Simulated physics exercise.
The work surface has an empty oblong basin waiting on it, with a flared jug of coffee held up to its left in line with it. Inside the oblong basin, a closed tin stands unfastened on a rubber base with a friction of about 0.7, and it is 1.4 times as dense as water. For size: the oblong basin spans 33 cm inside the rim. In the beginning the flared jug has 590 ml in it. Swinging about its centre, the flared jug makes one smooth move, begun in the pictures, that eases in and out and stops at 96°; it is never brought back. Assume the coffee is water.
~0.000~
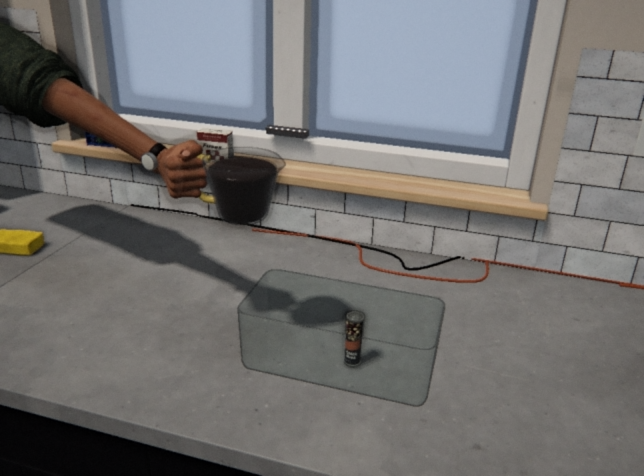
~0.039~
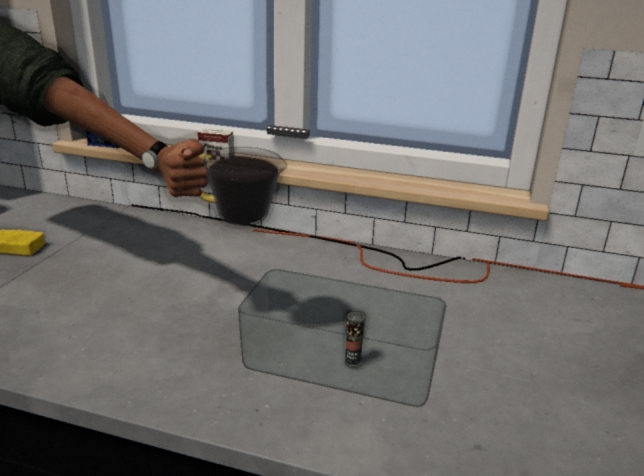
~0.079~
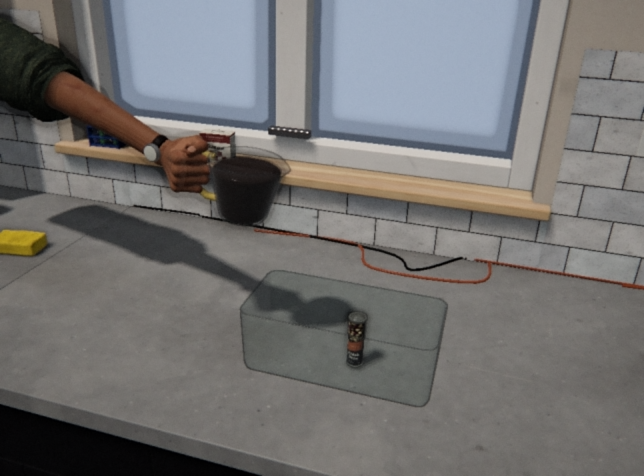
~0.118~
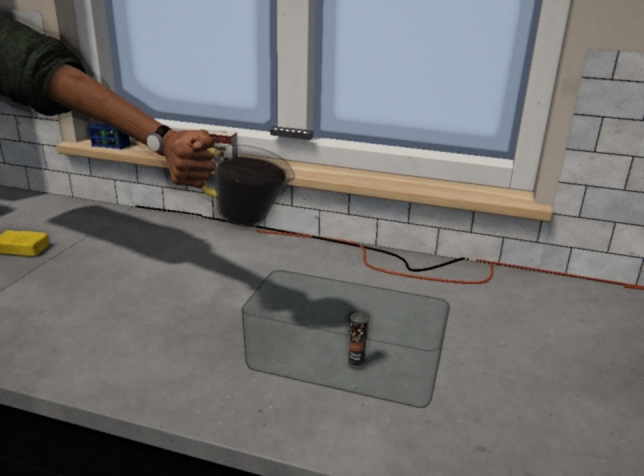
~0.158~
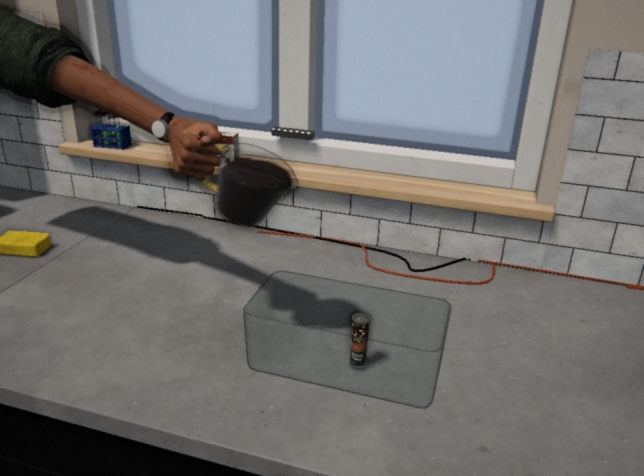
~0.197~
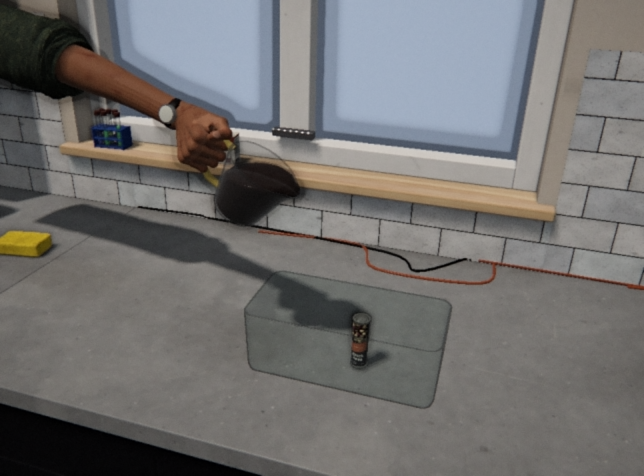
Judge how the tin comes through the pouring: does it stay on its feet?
Yes. It will stay erect.
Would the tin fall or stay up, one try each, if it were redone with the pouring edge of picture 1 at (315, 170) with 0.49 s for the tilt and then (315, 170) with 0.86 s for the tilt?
Try 1: Tipped over; try 2: Tipped over.
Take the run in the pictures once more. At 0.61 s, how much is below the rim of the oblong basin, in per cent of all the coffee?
The share is close to 74 percent.
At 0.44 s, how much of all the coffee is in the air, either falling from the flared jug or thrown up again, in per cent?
Around 46 in a hundred.
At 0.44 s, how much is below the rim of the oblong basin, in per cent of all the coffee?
16 %, roughly.
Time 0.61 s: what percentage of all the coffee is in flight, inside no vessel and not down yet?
About 18 % of the total.
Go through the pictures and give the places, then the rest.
Tilt 0°; pouring edge (285, 165); surface from (212, 163) to (277, 171); the oblong basin's rim runs from (253, 289) to (441, 325); the tin's top is at (355, 319), in the first frame.
Tilt 2°; pouring edge (286, 167); surface from (213, 162) to (278, 172), in the second frame.
Tilt 6°; pouring edge (290, 171); surface from (217, 162) to (281, 174), in the third frame.
Tilt 13°; pouring edge (294, 178); surface from (222, 161) to (285, 177), in the fourth frame.
Tilt 23°; pouring edge (298, 187); surface from (226, 164) to (292, 182), in the fifth frame.
Tilt 33°; pouring edge (299, 197); surface from (227, 170) to (297, 190); 1 per cent is over the edge, in the sixth frame.
After 0.44 s the tilt is 93° and 38 per cent is still to pour; the tin stands where it began.
After 0.61 s the tilt is 96° and 7 per cent is still to pour; the tin stands where it began.
After 0.79 s the tilt is 96° and 1 per cent is still to pour; the tin stands where it began.
After 0.99 s the tilt is 96° and 0 per cent is still to pour; the tin stands where it began.
In the end the tin stands where it began.
